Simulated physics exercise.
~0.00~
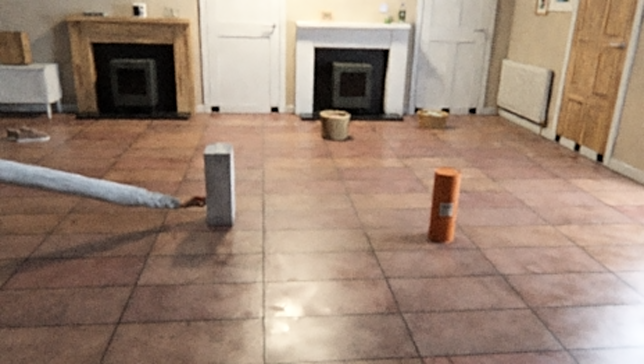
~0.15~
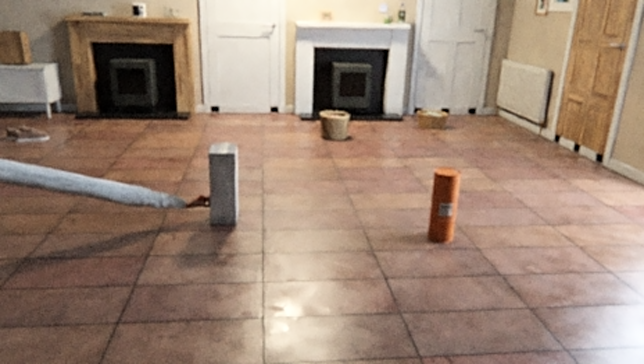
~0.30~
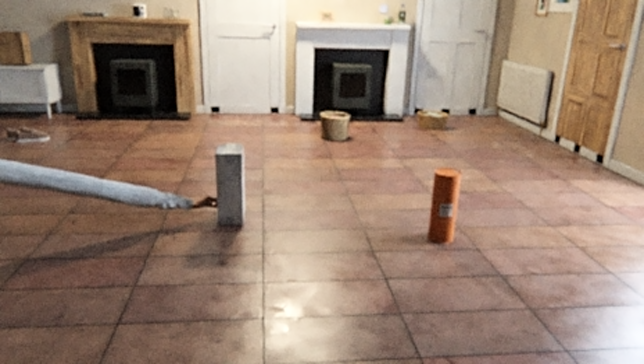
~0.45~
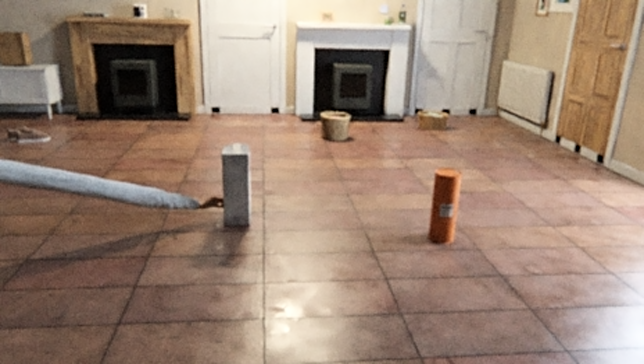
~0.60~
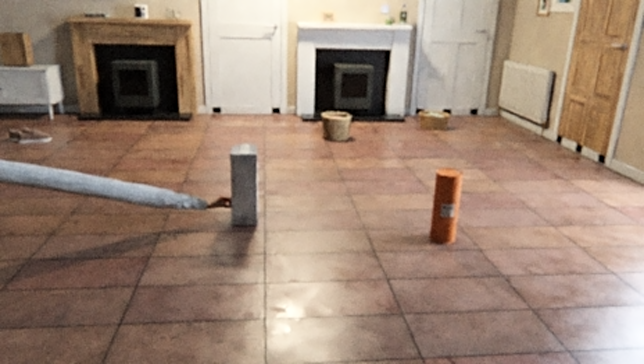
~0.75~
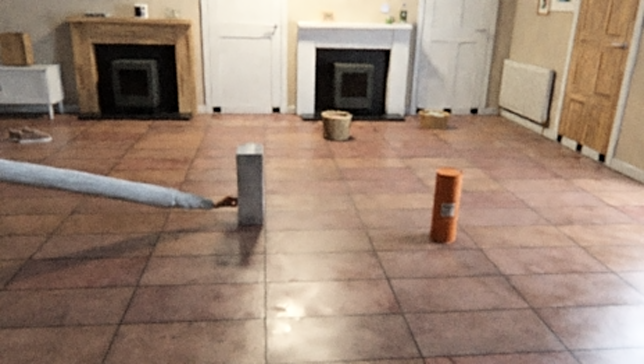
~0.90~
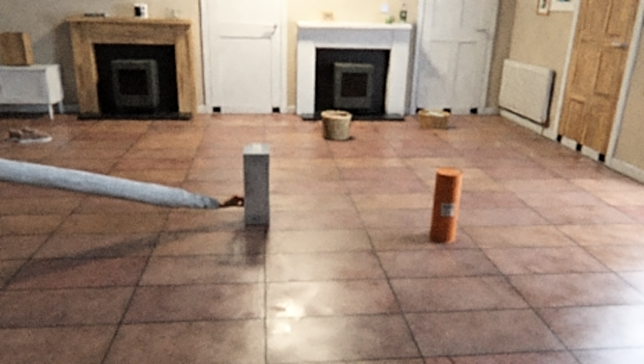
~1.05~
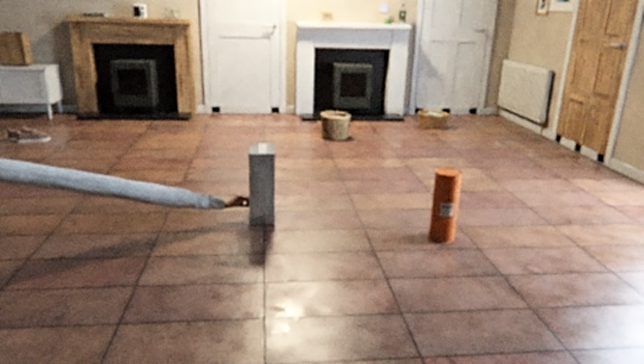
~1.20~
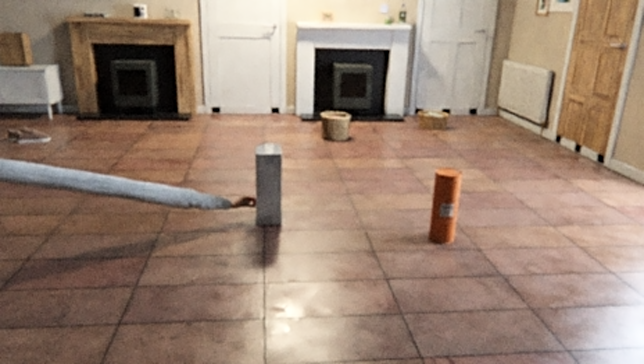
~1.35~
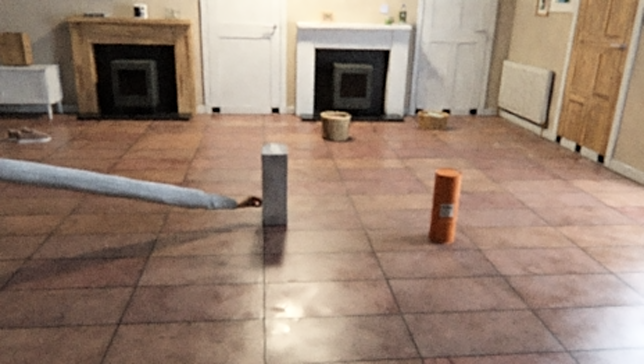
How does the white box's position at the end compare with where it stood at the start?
The white box ends up farther to the right than where it began, so it stands closer to the orange canister.
